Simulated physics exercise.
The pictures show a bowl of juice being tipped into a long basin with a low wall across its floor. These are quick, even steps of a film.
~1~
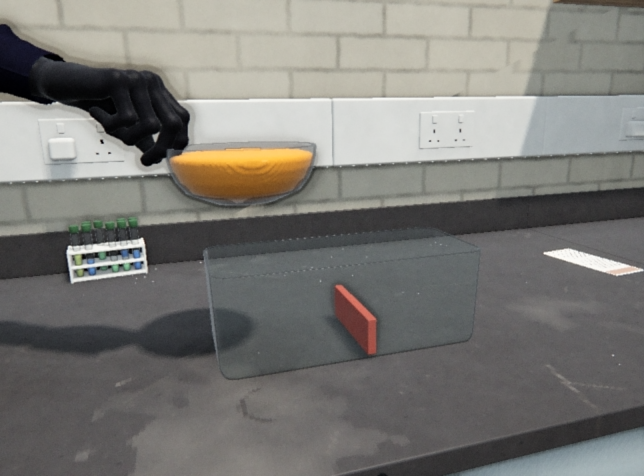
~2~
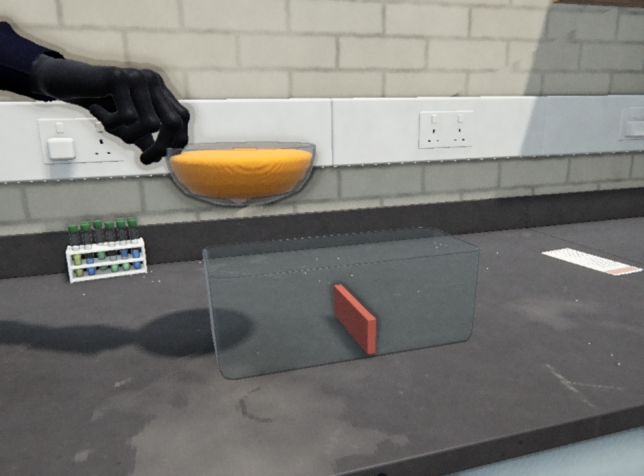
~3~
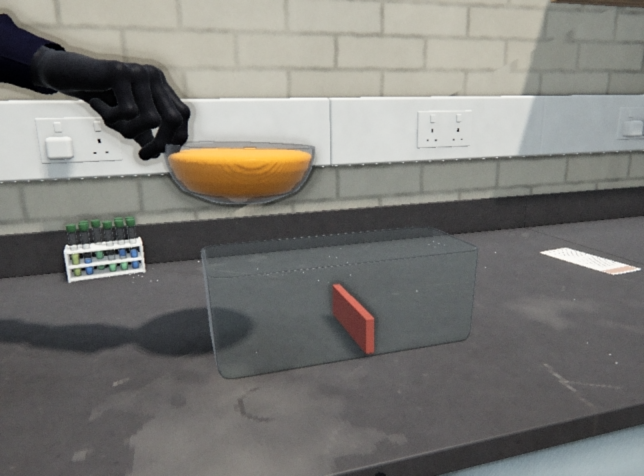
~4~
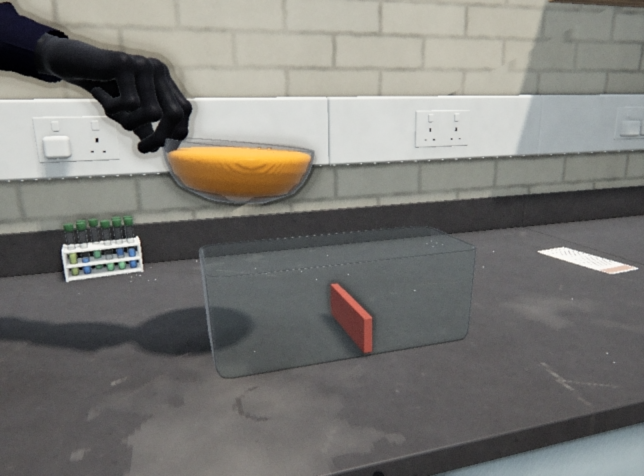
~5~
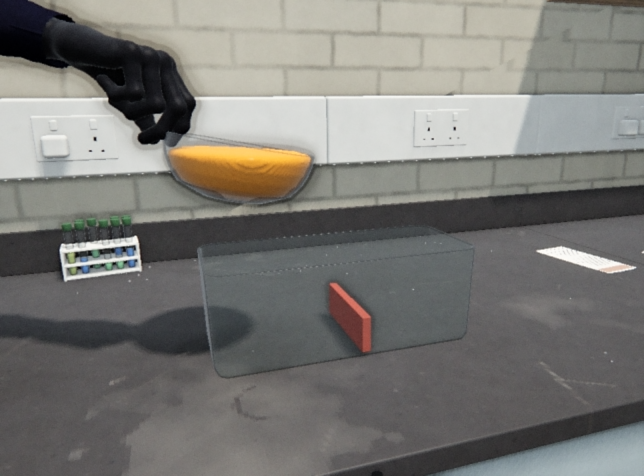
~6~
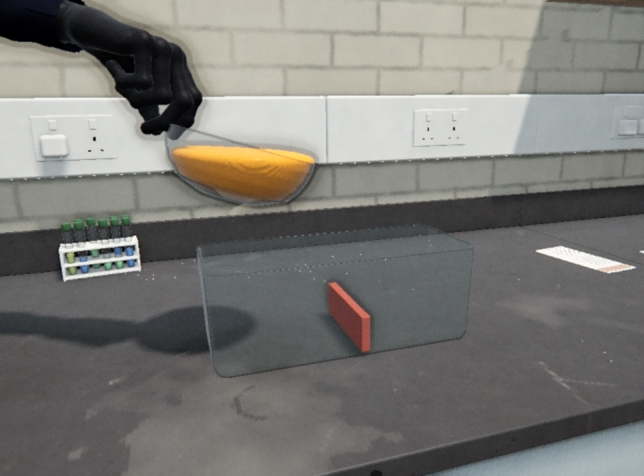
A black-gloved hand in a dark sleeve holds a clear bowl of orange juice by its left rim above a dark grey lab worktop, seen from the front and slightly above. Below sits a long transparent basin with a low red wall inside, between a rack of green-capped tubes and a white card. The hand gradually tilts the bowl rightward, while the view shifts very slightly.
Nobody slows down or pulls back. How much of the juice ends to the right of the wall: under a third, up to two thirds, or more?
It comes to between a third and two thirds.
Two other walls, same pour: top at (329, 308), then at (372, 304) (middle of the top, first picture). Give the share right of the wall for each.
About 70 and 25 per cent.
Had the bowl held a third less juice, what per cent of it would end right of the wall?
Near 35 %.
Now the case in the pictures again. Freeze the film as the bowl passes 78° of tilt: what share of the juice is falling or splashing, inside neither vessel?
Near 30 %.
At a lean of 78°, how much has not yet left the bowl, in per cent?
It comes to 20 per cent or so.
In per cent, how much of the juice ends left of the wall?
It comes to 45 per cent or so.
A moment on, the tilt is 78° and 18 per cent is still to pour, 14 is left of the wall and 35 right of it.
Next, the tilt is 107° and 0 per cent is still to pour, 46 is left of the wall and 49 right of it.
Then the tilt is 109° and 0 per cent is still to pour, 46 is left of the wall and 49 right of it.
Later the tilt is 109° and 0 per cent is still to pour, 46 is left of the wall and 49 right of it.
In the end 46 per cent lies left of the wall, 49 right of it and 5 outside.
